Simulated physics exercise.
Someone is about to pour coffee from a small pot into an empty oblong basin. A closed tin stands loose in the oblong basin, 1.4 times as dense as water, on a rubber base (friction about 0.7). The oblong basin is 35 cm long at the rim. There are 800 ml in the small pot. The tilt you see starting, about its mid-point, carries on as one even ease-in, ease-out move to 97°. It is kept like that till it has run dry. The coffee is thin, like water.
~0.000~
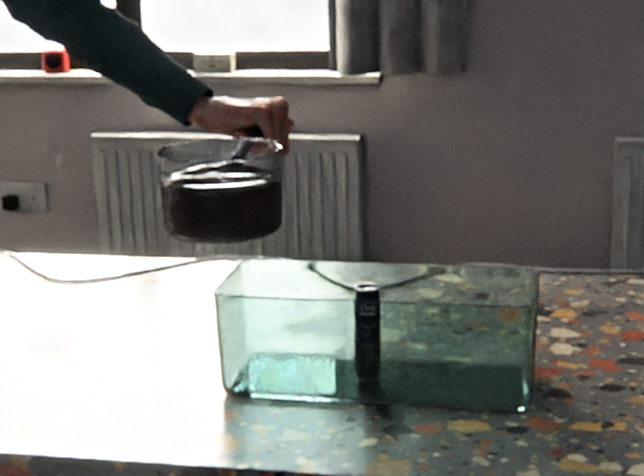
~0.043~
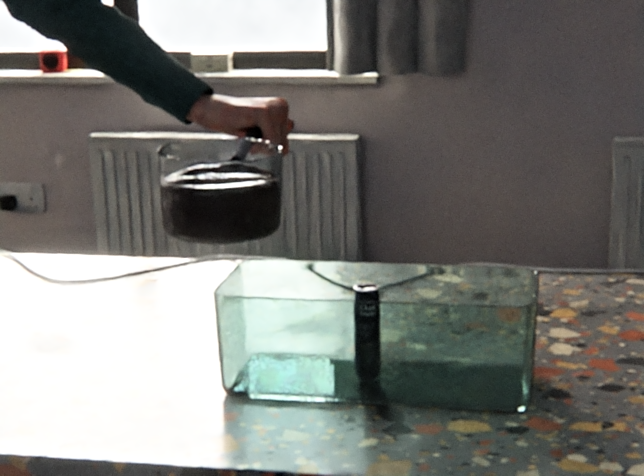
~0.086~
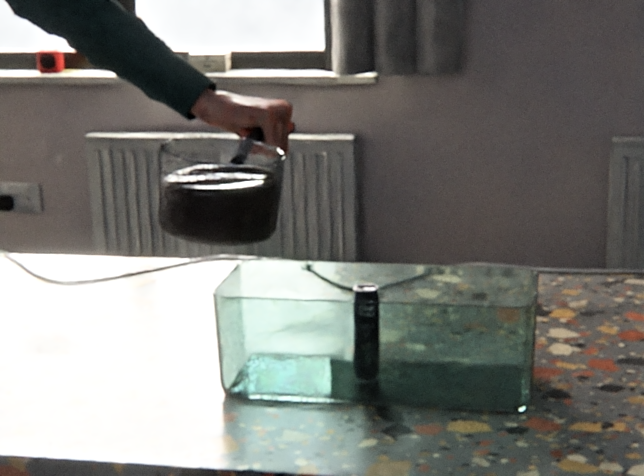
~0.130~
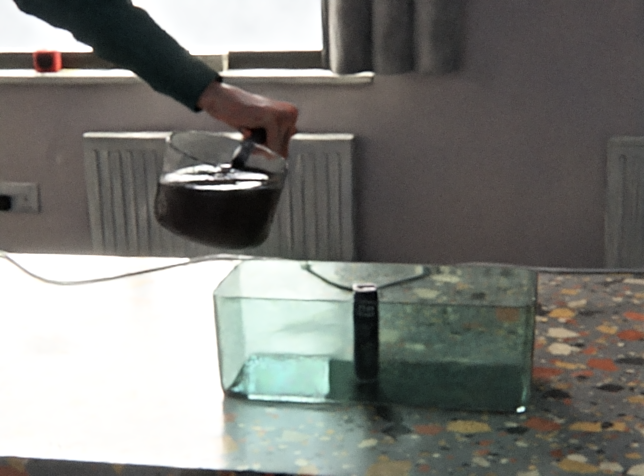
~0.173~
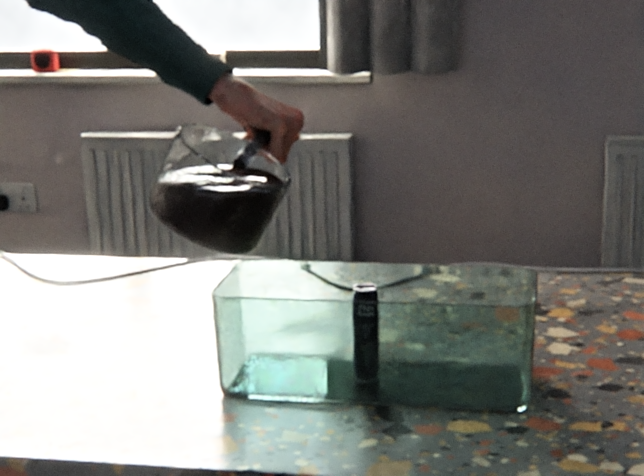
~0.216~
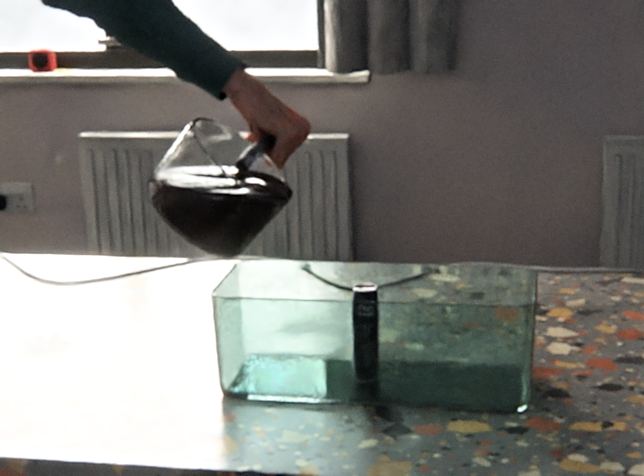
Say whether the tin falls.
The tin keeps standing.
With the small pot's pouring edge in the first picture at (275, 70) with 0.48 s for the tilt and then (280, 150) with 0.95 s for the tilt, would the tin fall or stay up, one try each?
First it falls; then it stays up.
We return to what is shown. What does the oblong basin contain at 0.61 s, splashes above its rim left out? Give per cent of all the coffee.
About 78 per cent.
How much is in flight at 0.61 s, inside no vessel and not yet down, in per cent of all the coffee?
Near 7 in a hundred.
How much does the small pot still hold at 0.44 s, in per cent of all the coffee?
Near 44 in a hundred.
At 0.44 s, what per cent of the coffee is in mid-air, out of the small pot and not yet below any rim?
Some 28 per cent.
By 0.44 s the tilt is 96° and 44 per cent is still to pour; the tin stands where it began.
By 0.61 s the tilt is 97° and 16 per cent is still to pour; the tin stands where it began.
By 0.79 s the tilt is 97° and 6 per cent is still to pour; the tin stands where it began.
By 0.98 s the tilt is 97° and 2 per cent is still to pour; the tin stands where it began.
At rest the tin stands where it began.
